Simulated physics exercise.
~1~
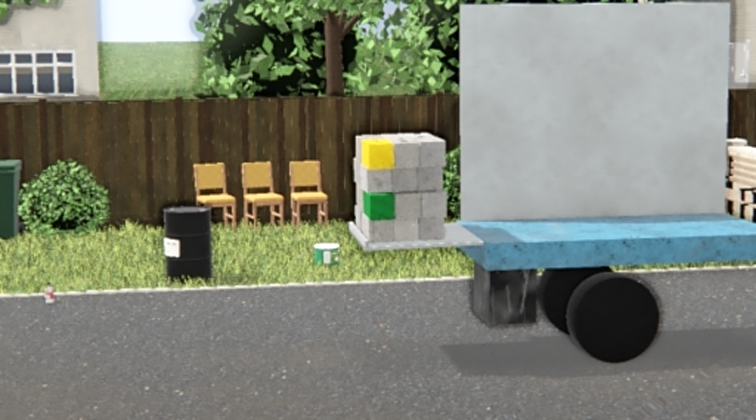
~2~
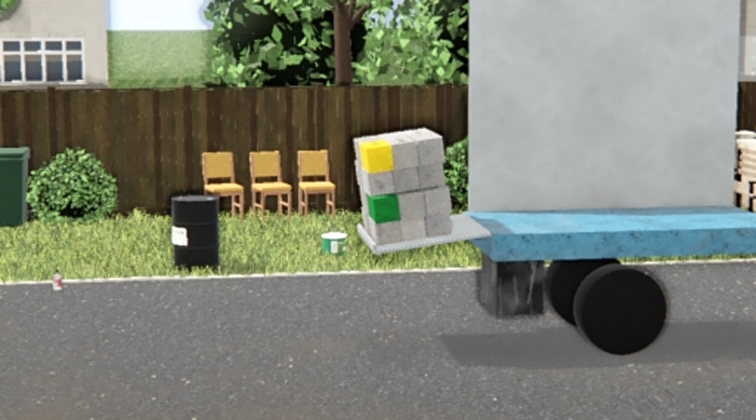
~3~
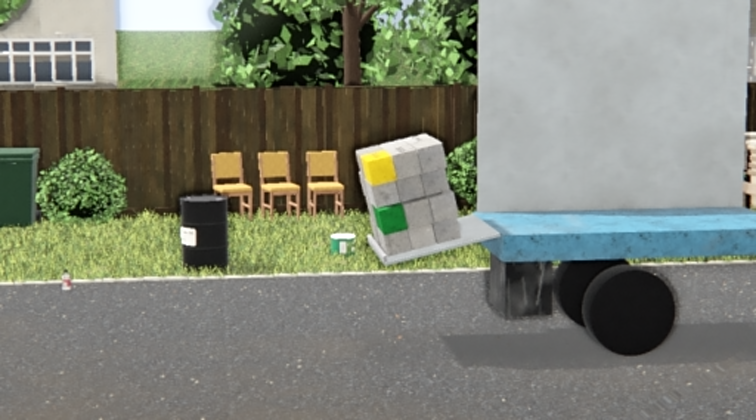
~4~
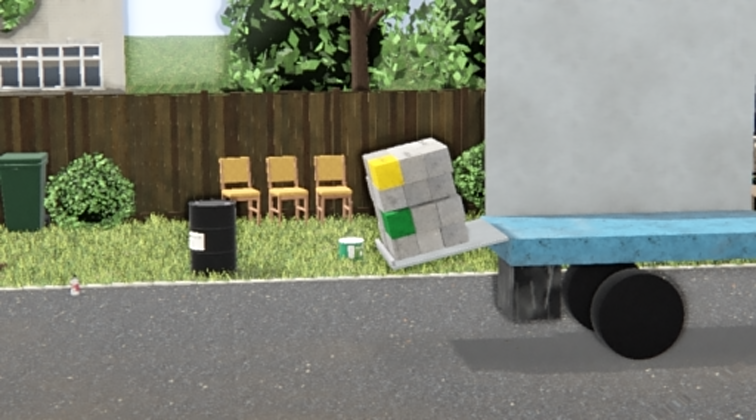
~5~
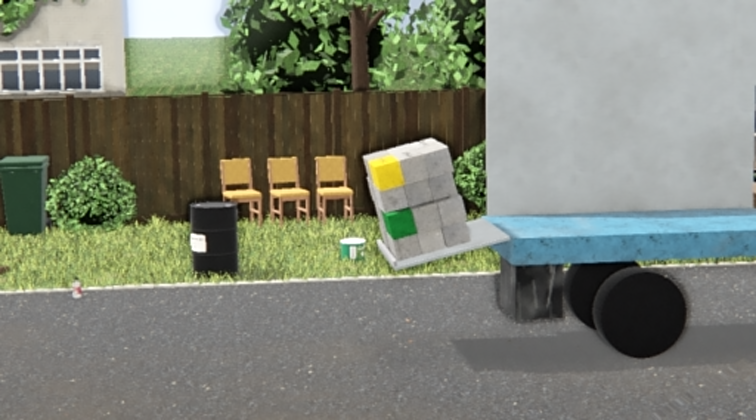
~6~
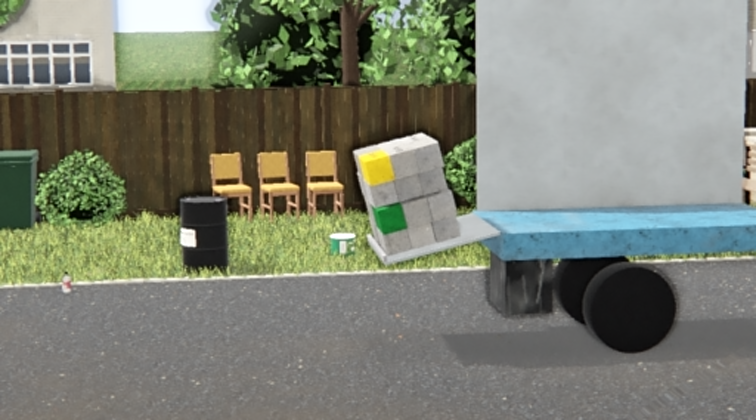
A lorry's tail lift tilts down to the left, and its stacked concrete blocks stay aboard.
